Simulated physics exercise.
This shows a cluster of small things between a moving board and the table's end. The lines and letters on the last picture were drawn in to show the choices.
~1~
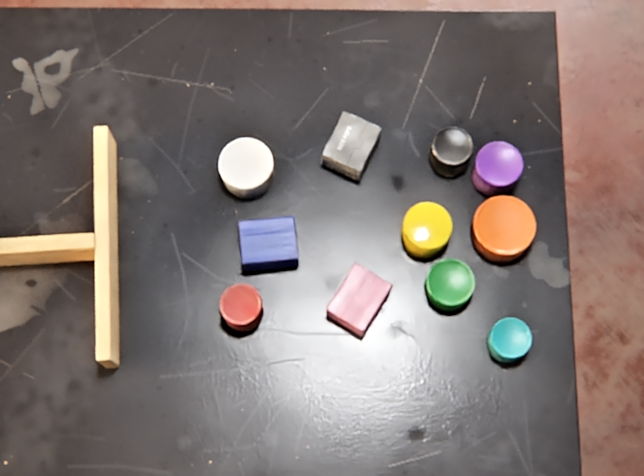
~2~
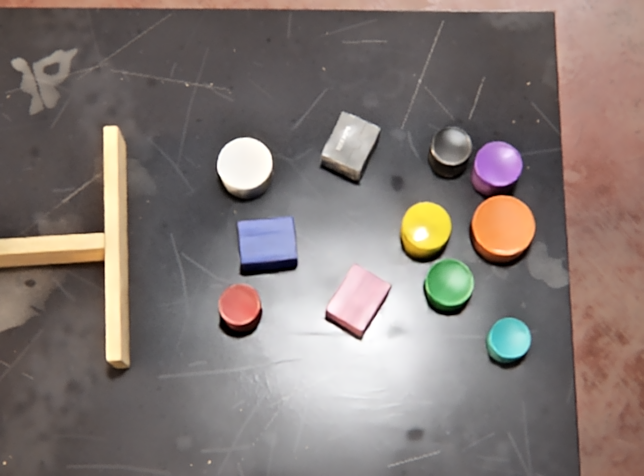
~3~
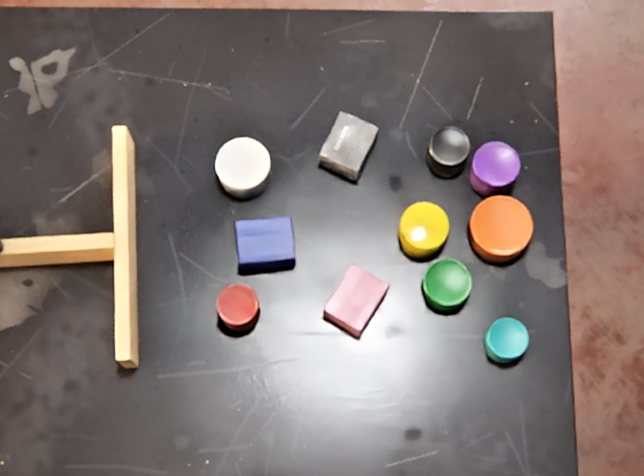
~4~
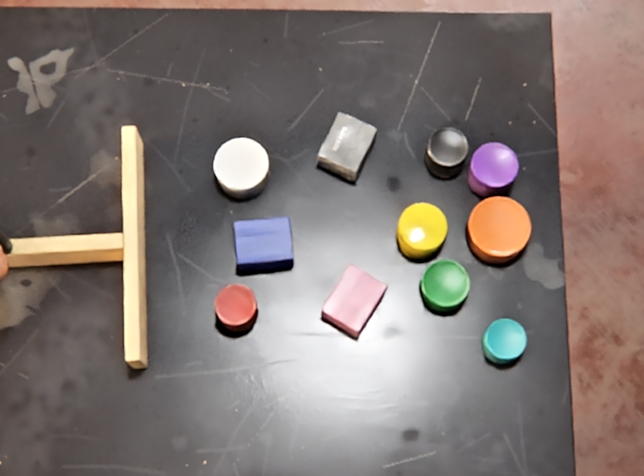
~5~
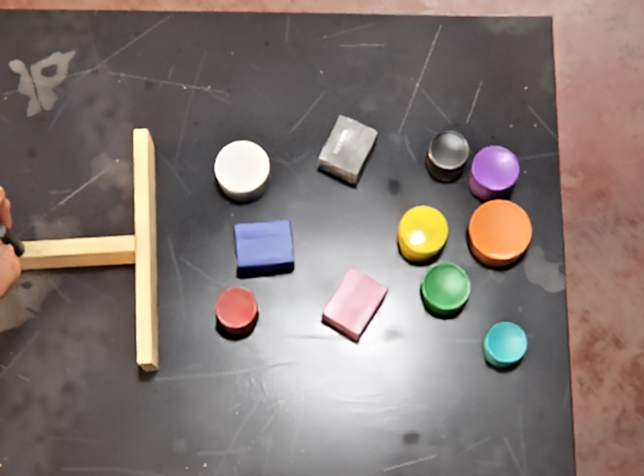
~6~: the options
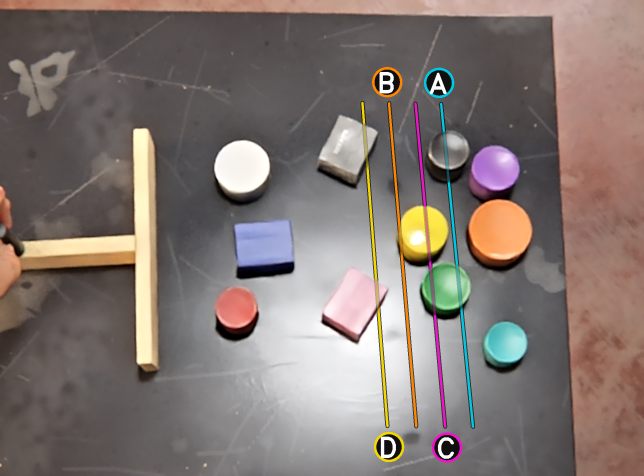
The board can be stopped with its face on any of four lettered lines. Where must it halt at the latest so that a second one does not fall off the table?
A is the last line within the limit.
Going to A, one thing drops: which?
The orange tub goes over.
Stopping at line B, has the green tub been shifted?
Yes.
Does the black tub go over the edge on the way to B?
No.
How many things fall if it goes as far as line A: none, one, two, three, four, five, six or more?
By then, one.
On the copy, A at (456, 258); B at (402, 258); C at (430, 258); D at (374, 257).
On A. First, board (255, 244); red tub (288, 310); white jar (287, 170).
Then, board (370, 245); orange tub (509, 233); green tub (479, 278).
Finally, board (456, 246); orange tub over the edge; green tub (557, 269); one fallen.
By contrast, B is within the limit but short; C is within the limit but short; D is within the limit but short.
